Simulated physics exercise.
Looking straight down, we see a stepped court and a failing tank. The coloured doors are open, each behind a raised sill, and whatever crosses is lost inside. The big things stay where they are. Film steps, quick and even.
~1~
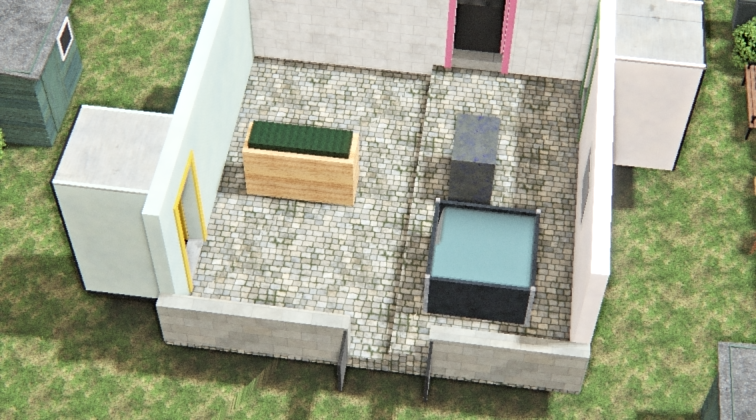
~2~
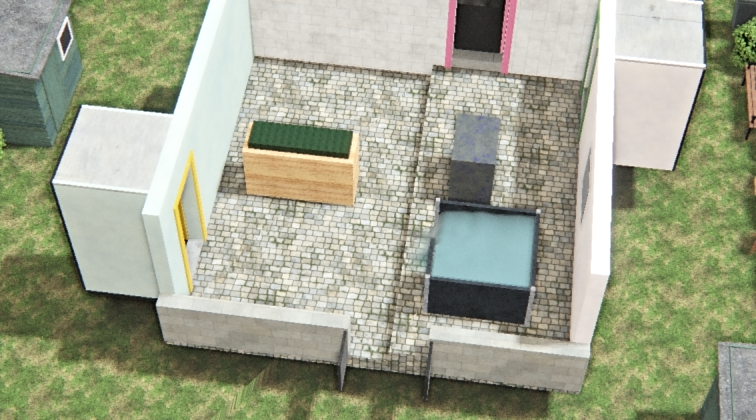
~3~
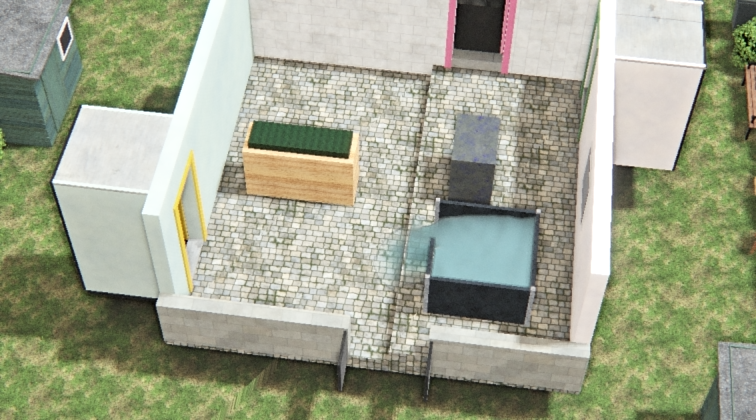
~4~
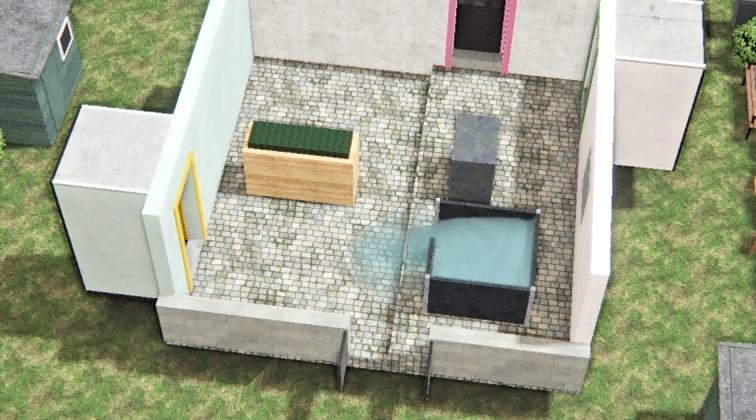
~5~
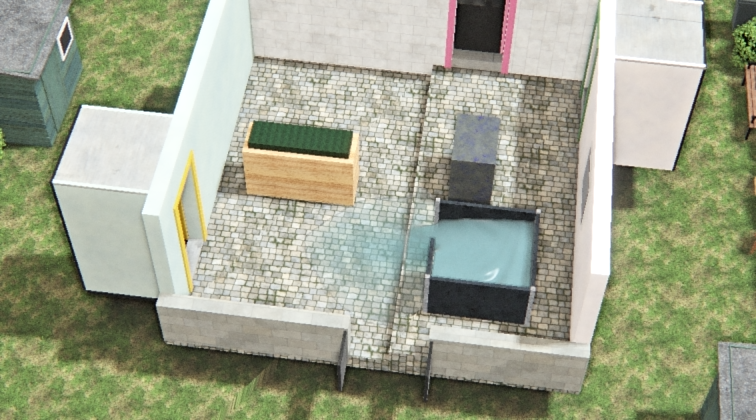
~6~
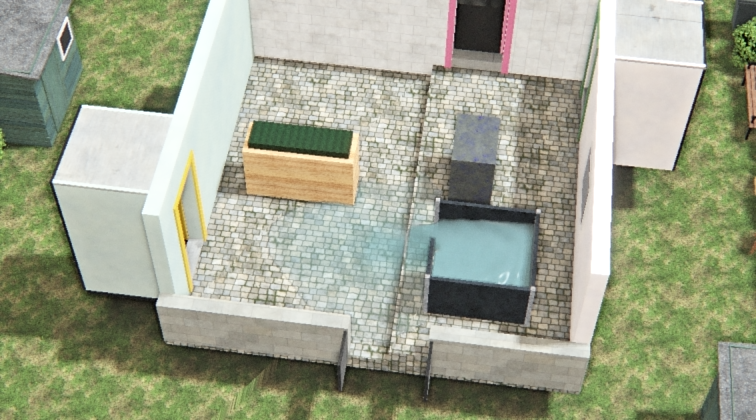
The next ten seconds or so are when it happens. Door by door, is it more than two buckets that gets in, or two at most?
As I see it, the pink door ends up at or below the line, the green door ends up at or below the line, the yellow door ends up above the line.
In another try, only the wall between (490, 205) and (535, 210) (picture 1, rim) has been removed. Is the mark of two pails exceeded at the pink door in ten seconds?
Pink door stays within it.
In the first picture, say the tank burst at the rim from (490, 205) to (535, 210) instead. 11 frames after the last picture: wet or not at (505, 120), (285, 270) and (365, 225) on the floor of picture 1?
Point one reached; point two not reached; point three reached.
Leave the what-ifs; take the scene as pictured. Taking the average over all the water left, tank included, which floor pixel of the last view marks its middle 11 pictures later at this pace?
Centre: Close to (380, 257).
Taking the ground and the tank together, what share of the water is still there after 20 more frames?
Estimate: Some 90 %.
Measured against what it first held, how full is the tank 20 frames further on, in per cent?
Somewhere around 32 %, give or take.
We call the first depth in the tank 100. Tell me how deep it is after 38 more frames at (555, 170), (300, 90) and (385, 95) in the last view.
The depths come to near 0, 8 and 8 per cent respectively.
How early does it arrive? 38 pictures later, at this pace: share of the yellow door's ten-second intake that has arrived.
That comes out to 90 per cent by my count.
A moment on, water covers 35 % of the floor; the pink door not reached, the green door not reached, the yellow door under two buckets in.
Next, water covers 45 % of the floor; the pink door not reached, the green door not reached, the yellow door over two buckets in.
Then, water covers 55 % of the floor; the pink door not reached, the green door not reached, the yellow door far over two buckets in.
Later, water covers 60 % of the floor; the pink door not reached, the green door not reached, the yellow door far over two buckets in.
In the end, water covers 60 % of the floor; the pink door not reached, the green door not reached, the yellow door far over two buckets in.
